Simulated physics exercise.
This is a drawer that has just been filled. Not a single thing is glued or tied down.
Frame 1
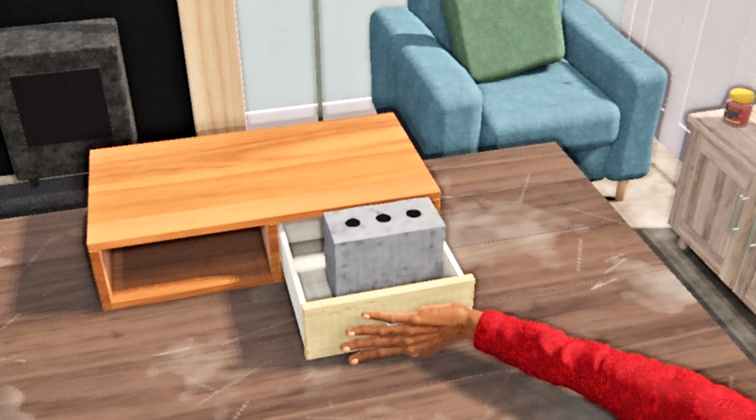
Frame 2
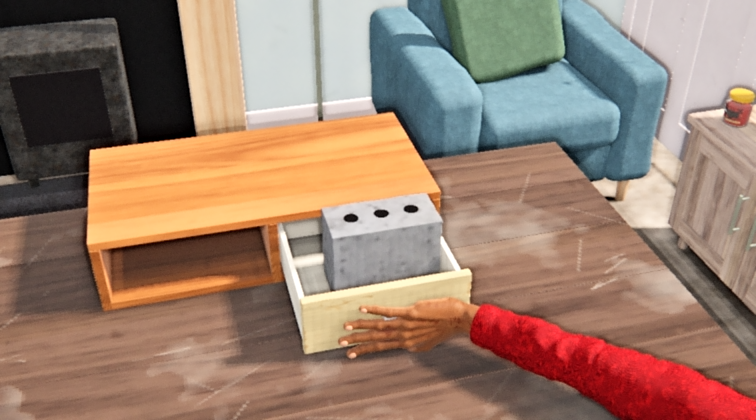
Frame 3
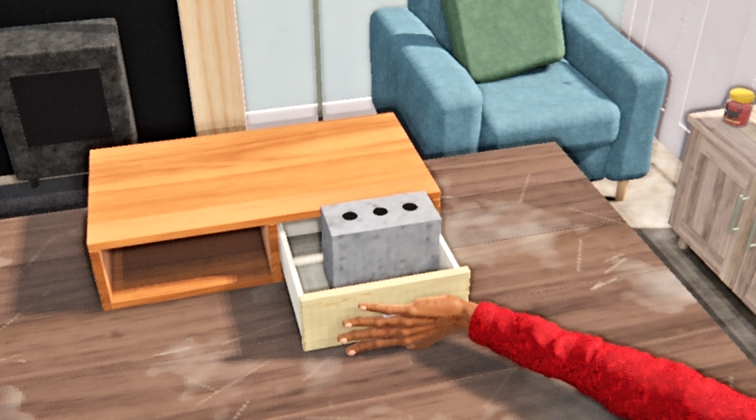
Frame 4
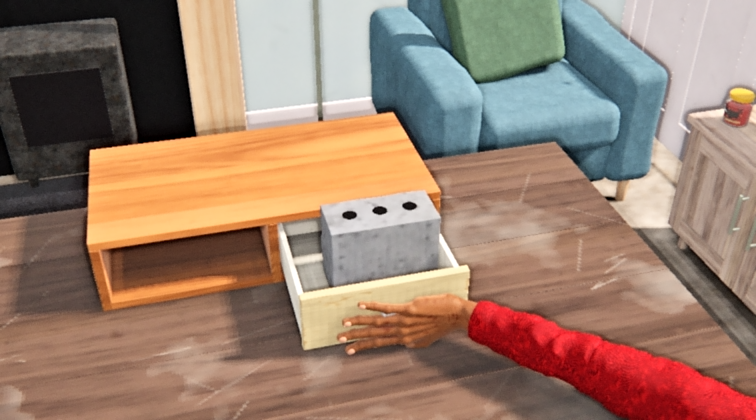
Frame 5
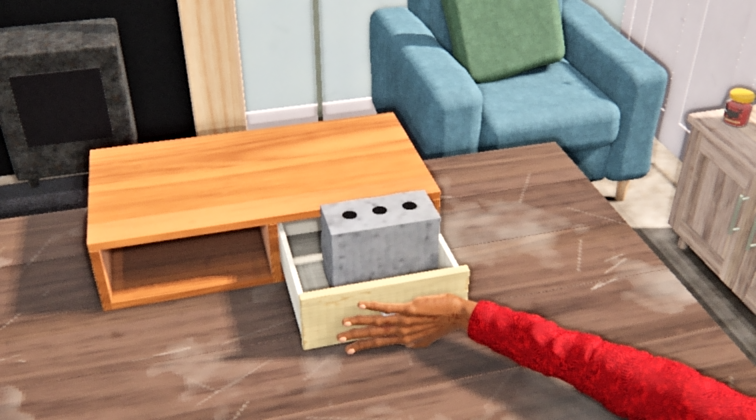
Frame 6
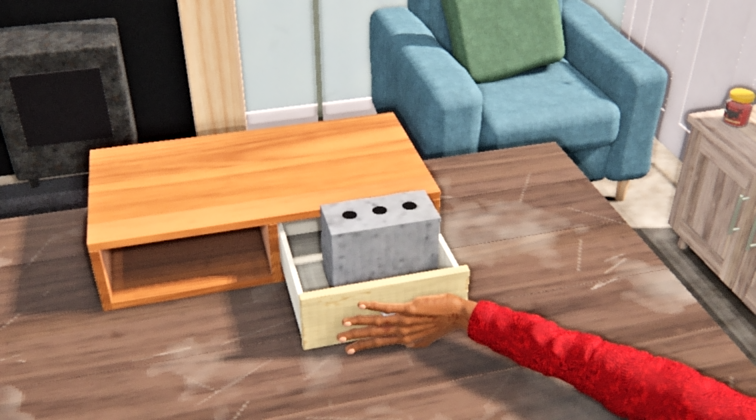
In this clip, a hand in a red sleeve rests against the front of an open drawer holding a grey brick with dark holes; the drawer shifts slightly inward toward the wooden chest, then stays nearly still.
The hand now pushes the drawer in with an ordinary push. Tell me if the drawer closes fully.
Gets caught.
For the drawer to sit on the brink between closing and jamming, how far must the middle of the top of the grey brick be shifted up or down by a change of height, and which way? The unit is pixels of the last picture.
20 pixels, down.
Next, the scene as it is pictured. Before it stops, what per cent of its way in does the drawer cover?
Around 10 %.
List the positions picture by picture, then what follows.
The first picture shows drawer (368, 265) wide open; grey brick (383, 252).
The second picture shows drawer (366, 260) wide open; chest (262, 202).
The third picture shows drawer (365, 258) wide open; grey brick (380, 245).
The fourth picture shows drawer (364, 257) wide open; chest (262, 202).
The fifth picture shows drawer (364, 257) wide open; grey brick (380, 244).
The sixth picture shows drawer (364, 257) wide open; chest (262, 202).
Then, 0.30 s later than the last frame, drawer starting in.
When it is over, the drawer will not close.
